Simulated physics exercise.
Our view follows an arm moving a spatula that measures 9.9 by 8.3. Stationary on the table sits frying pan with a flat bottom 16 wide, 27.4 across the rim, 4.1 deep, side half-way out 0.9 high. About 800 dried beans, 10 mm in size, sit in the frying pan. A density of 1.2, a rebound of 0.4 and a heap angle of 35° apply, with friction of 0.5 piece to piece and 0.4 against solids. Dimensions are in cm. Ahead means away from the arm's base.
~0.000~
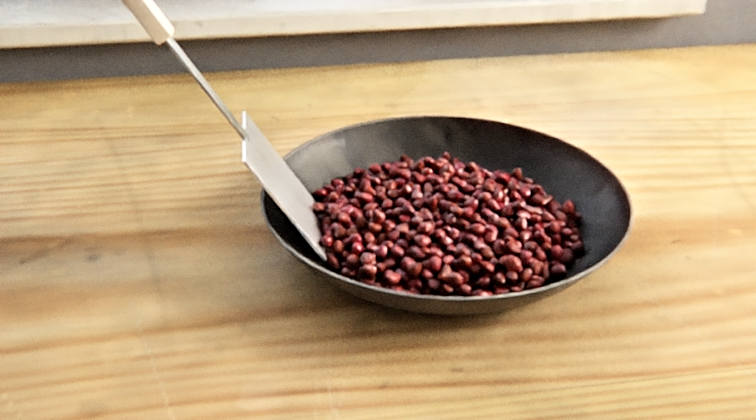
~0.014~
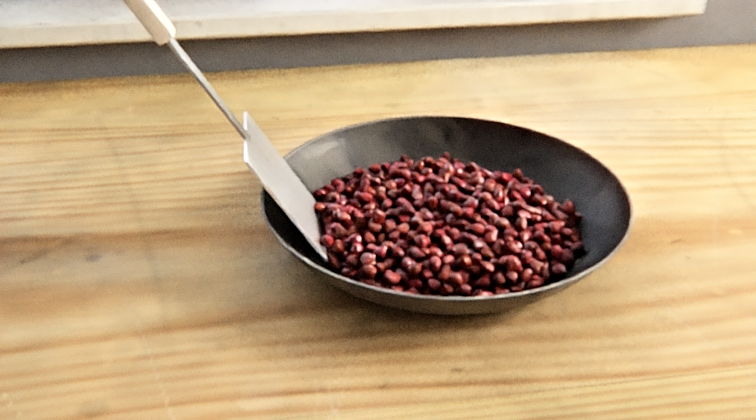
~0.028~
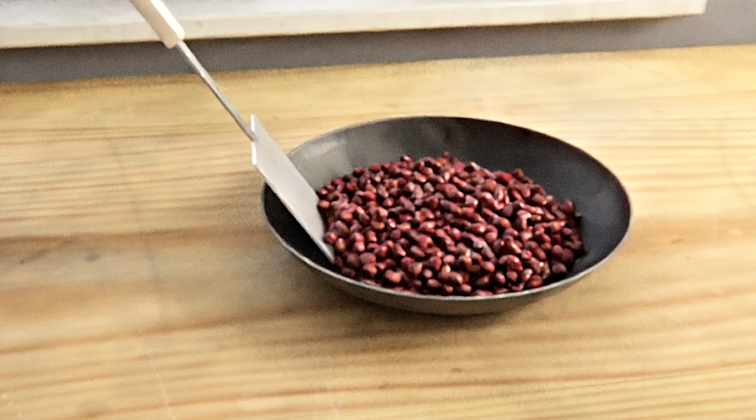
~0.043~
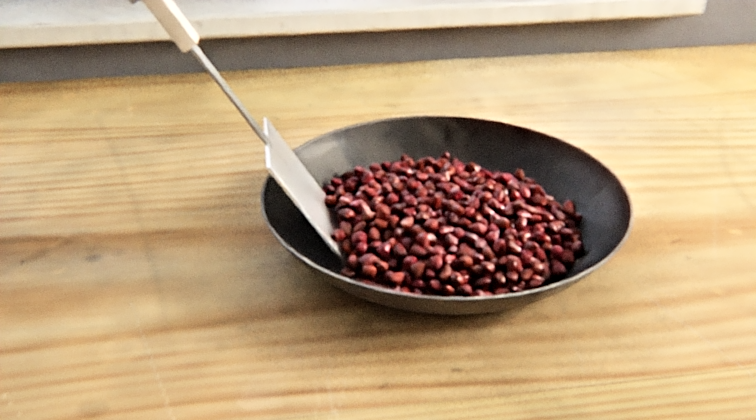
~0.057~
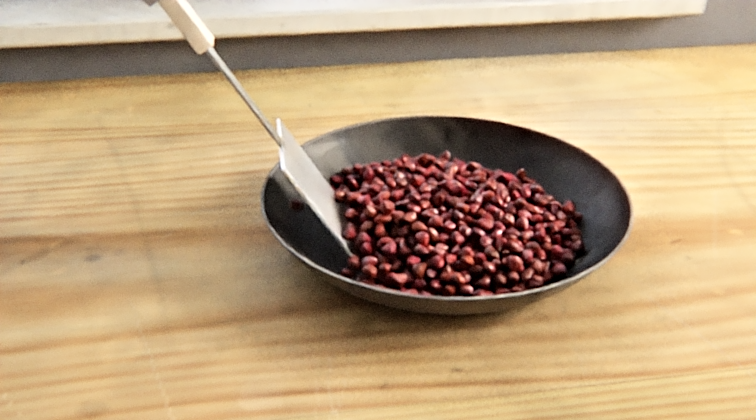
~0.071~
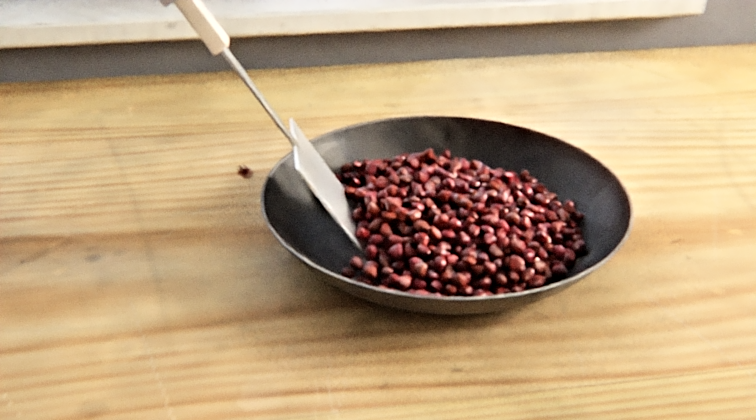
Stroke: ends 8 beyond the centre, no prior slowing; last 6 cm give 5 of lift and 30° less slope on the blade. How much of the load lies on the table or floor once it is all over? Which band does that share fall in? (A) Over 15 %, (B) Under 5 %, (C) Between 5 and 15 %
Between 5 and 15 %.
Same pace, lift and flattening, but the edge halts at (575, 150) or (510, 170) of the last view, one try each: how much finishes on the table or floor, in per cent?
The two tries give near 20 and near 0 in a hundred.
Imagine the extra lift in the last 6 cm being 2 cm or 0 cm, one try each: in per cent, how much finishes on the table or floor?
I'd put it near 10 in a hundred, then near 10 in a hundred.
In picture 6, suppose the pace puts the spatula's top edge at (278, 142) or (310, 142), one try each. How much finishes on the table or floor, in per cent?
Estimates: About 0 %, about 15 %.
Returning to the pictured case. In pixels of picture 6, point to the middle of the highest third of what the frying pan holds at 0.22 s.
It is centred at roughly (533, 191).
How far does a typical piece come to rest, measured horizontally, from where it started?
Somewhere about 5 centimetres, I'd say.
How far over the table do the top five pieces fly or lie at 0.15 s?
I'd put it close to 7 cm.
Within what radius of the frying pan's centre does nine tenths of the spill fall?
Roughly 30 cm.
After 0.15 s, sloping 59°, highest piece 20 above the table; 803 in the frying pan, 1 on the blade or in flight.
After 0.22 s, sloping 49°, highest piece 27 above the table; 803 in the frying pan, 1 on the blade or in flight.
After 0.46 s, sloping 29°, highest piece 15 above the table; 738 in the frying pan, 60 on the table or floor, 6 on the blade or in flight.
After 1.51 s, sloping 29°, highest piece 5 above the table; 734 in the frying pan, 70 on the table or floor.
In the end, 734 in the frying pan, 70 on the table or floor. That is 9 % on the table or floor.
